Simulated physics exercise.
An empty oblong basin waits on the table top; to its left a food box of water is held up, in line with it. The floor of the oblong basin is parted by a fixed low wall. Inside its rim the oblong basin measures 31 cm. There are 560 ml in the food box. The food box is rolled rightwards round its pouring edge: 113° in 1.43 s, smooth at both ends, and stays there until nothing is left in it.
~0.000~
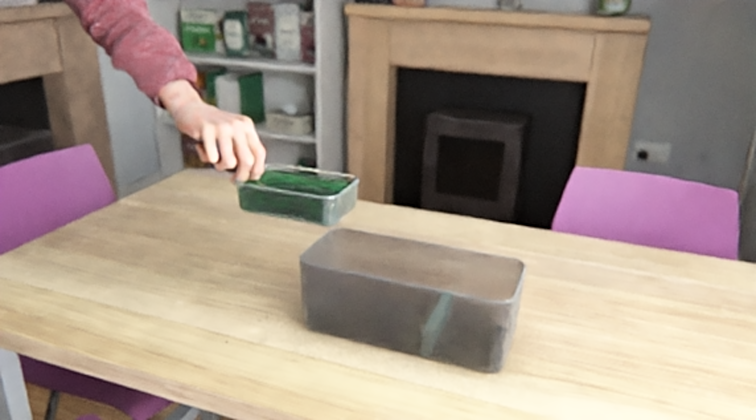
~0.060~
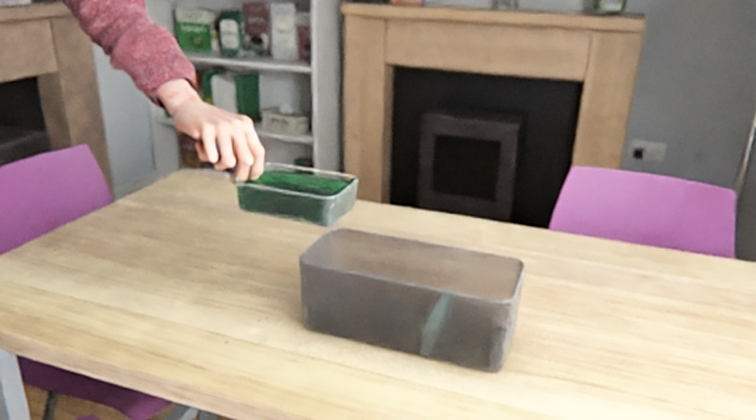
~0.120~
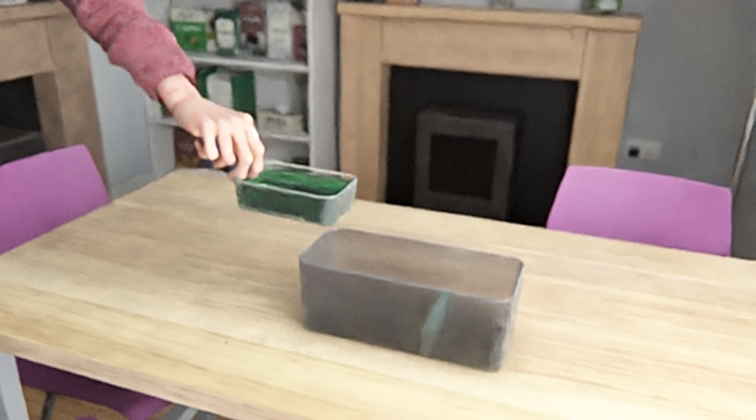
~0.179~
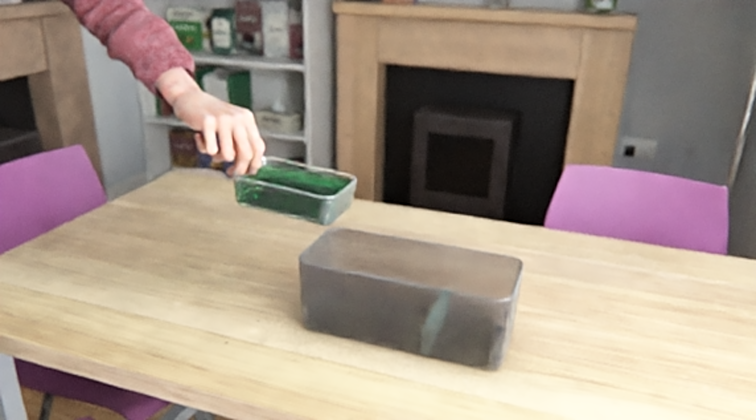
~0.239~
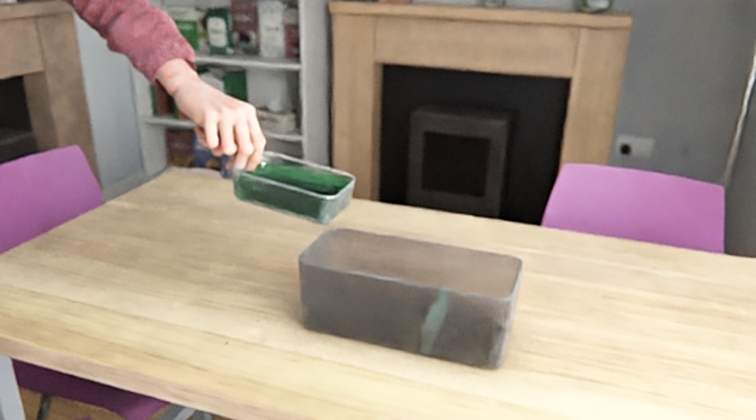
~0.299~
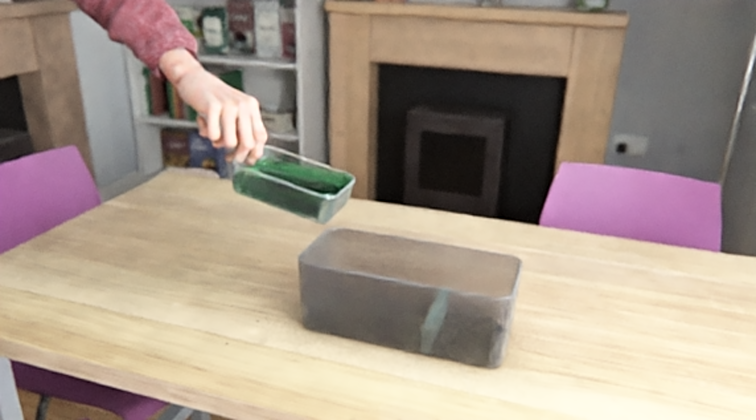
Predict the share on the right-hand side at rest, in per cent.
Roughly 7 per cent is past the wall.
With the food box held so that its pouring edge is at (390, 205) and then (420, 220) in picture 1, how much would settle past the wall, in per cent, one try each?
In turn about 65 and 80 per cent.
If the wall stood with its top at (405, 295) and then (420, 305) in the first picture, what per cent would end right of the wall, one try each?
First 55, then 20 per cent.
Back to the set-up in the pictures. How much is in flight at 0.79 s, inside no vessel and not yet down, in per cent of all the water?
Near 42 in a hundred.
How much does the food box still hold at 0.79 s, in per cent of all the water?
About 16 per cent.
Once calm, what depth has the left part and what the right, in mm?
Some 20 mm on the left and 2 mm on the right.
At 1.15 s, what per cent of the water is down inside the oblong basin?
Near 86 in a hundred.
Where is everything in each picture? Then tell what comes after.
Tilt 0°; pouring edge (348, 189); surface from (254, 176) to (348, 191); the oblong basin's rim runs from (316, 244) to (520, 282); the wall's top is at (438, 310), in the first picture.
Tilt 0°; pouring edge (348, 189); surface from (253, 176) to (347, 191), in the second picture.
Tilt 2°; pouring edge (347, 189); surface from (252, 175) to (347, 190), in the third picture.
Tilt 4°; pouring edge (347, 189); surface from (251, 172) to (347, 188), in the fourth picture.
Tilt 8°; pouring edge (346, 189); surface from (250, 169) to (347, 186), in the fifth picture.
Tilt 12°; pouring edge (345, 189); surface from (249, 165) to (347, 184); 1 per cent is over the edge, in the sixth picture.
By 0.79 s the tilt is 66° and 17 per cent is still to pour, 37 is left of the wall and 0 right of it.
By 1.15 s the tilt is 102° and 2 per cent is still to pour, 81 is left of the wall and 5 right of it.
By 1.52 s the tilt is 113° and 0 per cent is still to pour, 85 is left of the wall and 6 right of it.
By 1.93 s the tilt is 113° and 0 per cent is still to pour, 84 is left of the wall and 7 right of it.
At rest 84 per cent lies left of the wall, 7 right of it and 9 outside.
